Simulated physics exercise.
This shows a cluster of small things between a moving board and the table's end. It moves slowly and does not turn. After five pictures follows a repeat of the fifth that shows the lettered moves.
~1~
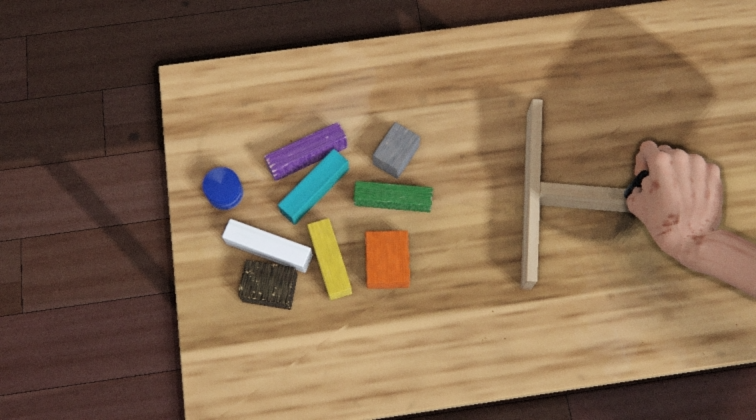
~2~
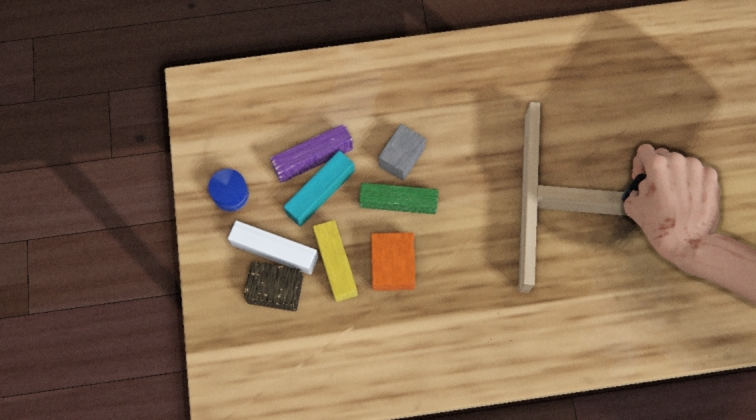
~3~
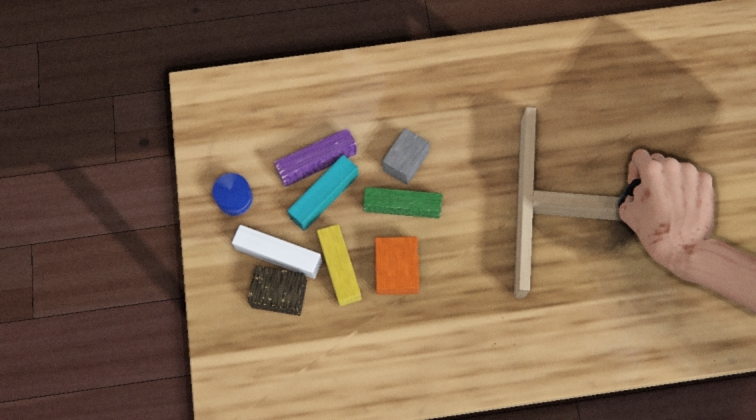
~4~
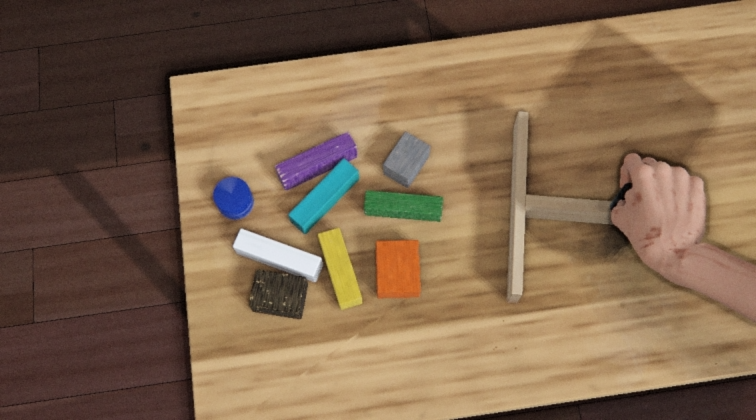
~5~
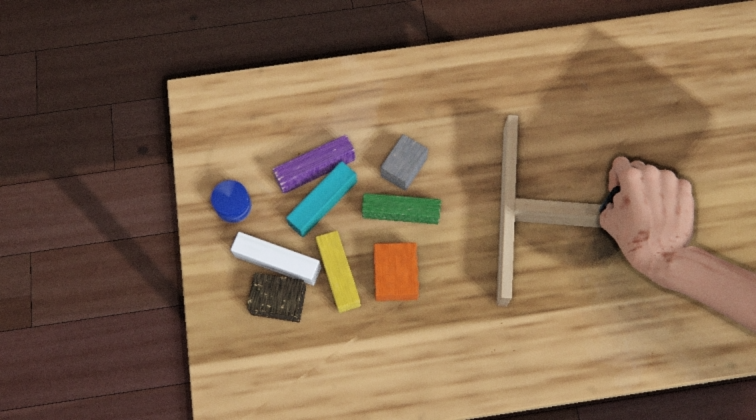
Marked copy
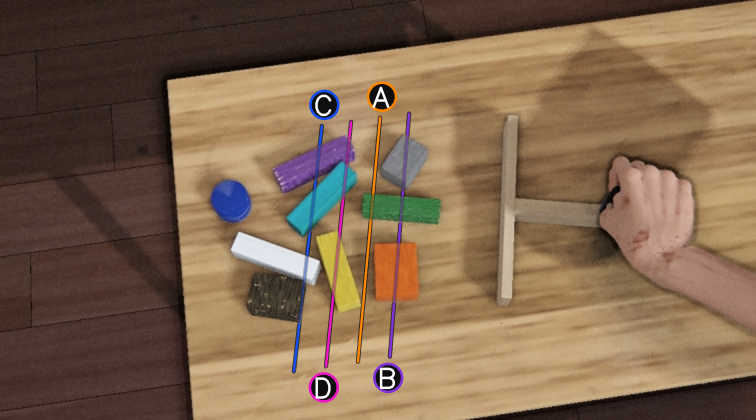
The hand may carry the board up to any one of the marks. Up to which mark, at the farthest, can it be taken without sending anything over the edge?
Up to line C.
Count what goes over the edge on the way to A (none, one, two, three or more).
In all, none.
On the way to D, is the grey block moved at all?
Yes.
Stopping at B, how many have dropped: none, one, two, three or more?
In all, none.
On the marked copy, A at (369, 234); B at (400, 229); C at (308, 242); D at (339, 238).
With C. Early on, board (437, 214); green bar (393, 210); blue tin (231, 202).
Further on, board (366, 224); white stick (248, 256); black block (262, 302).
At the end, board (311, 232); blue tin (185, 203); white stick (199, 253); nothing has fallen.
As for the rest, A is safe but short; B is safe but short; D is safe but short.
